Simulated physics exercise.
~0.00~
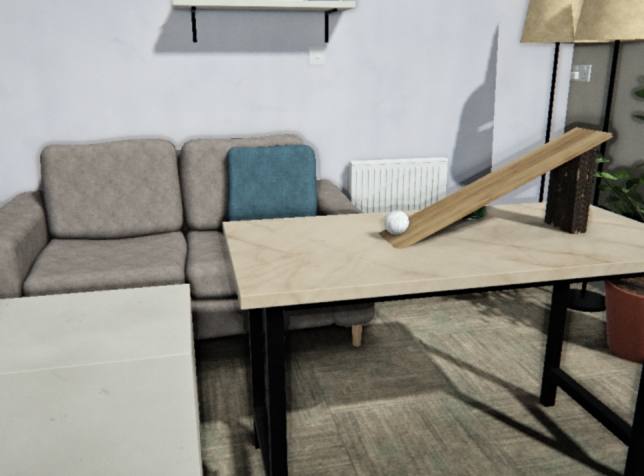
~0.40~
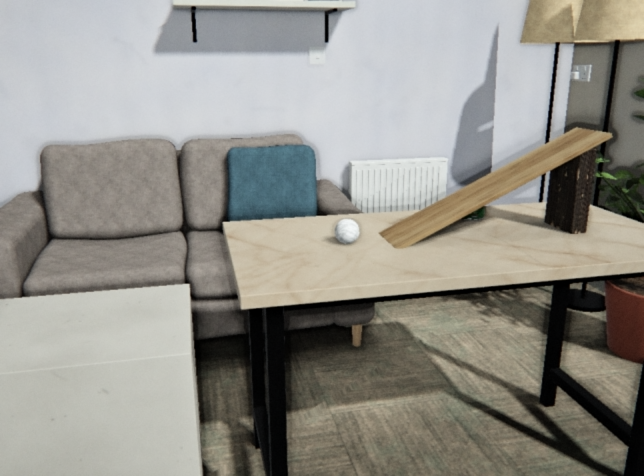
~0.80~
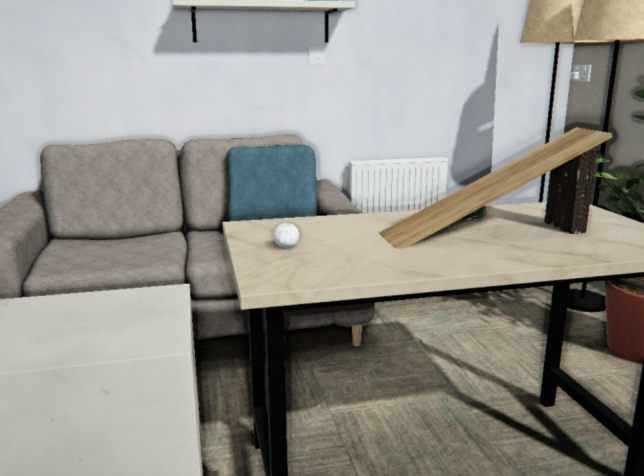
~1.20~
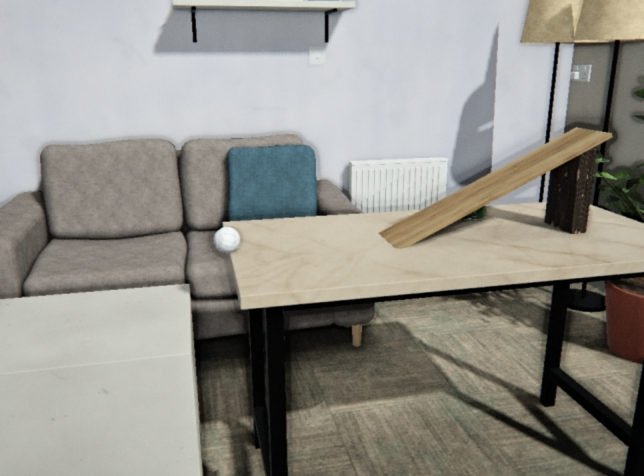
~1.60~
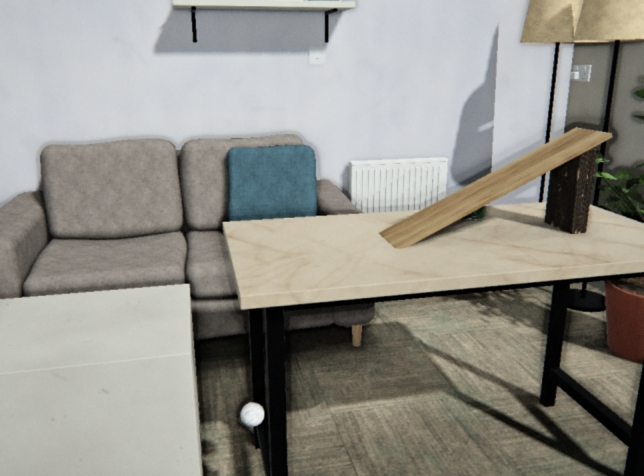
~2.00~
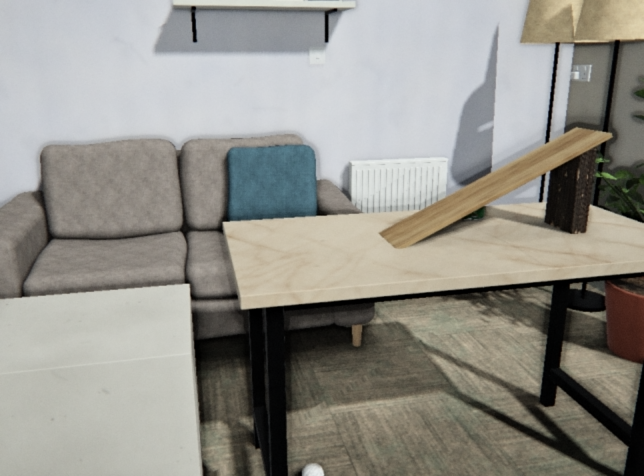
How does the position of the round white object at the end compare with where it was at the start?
At the start it is on the table at the foot of the ramp. At the end it is far lower and somewhat to the left, down below the tabletop at the bottom of the view.
